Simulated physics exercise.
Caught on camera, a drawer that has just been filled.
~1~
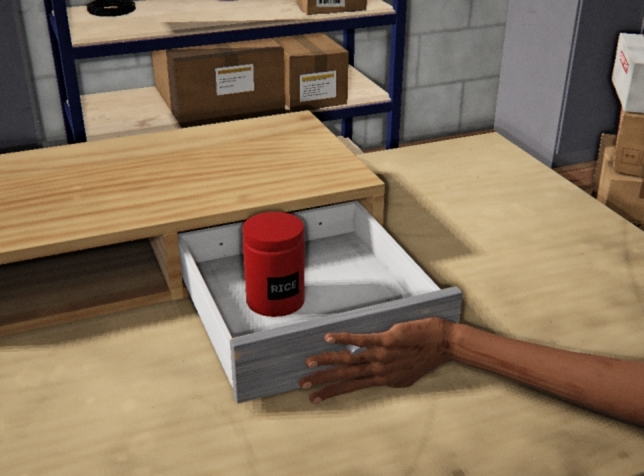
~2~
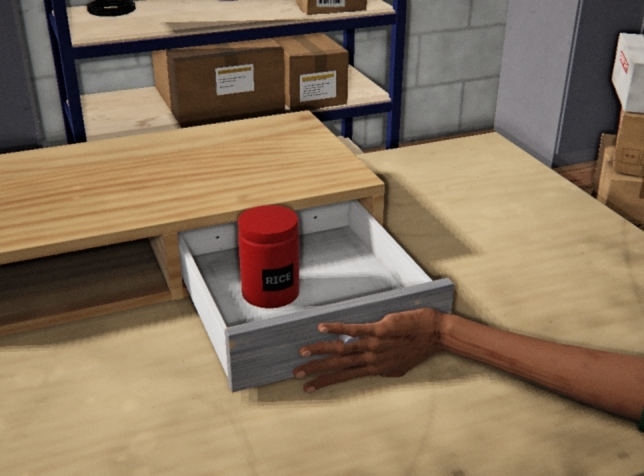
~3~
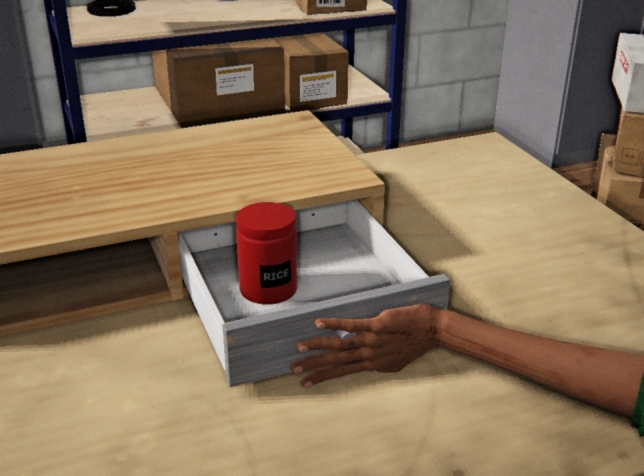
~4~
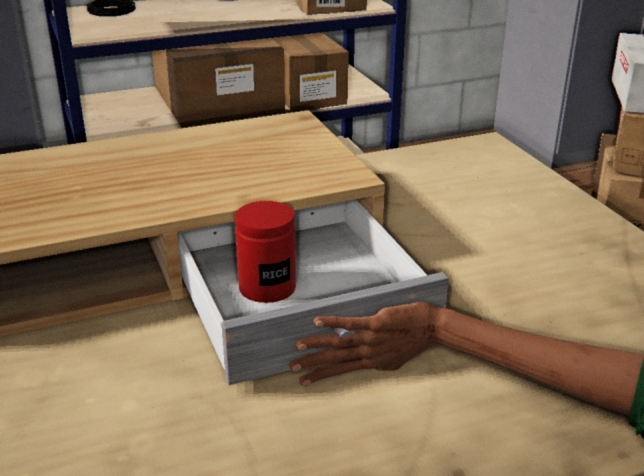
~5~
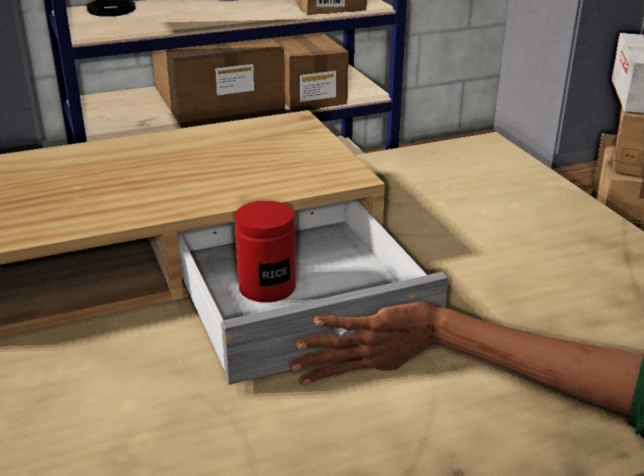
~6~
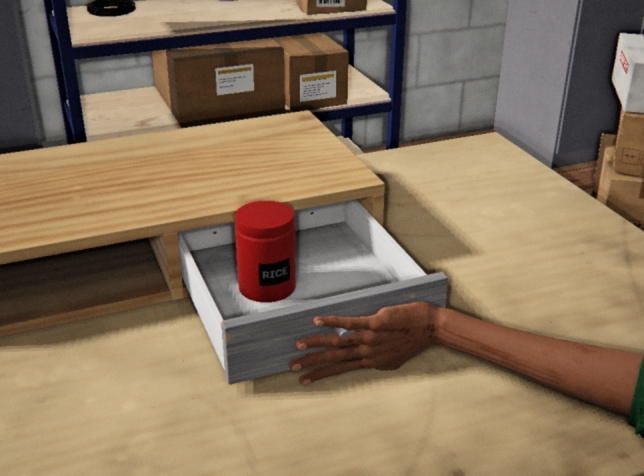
A hand pushes an open drawer holding a red rice jar slightly inward, then stays still.
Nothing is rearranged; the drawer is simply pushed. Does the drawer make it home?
Outcome: The drawer stays ajar.
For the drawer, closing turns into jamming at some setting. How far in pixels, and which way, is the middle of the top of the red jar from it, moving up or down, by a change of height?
About 24 pixels down.
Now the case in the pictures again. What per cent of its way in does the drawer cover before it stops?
Near 60 in a hundred.
Then, 0.40 s past the last view, drawer starting in.
Finally, the drawer will not close.
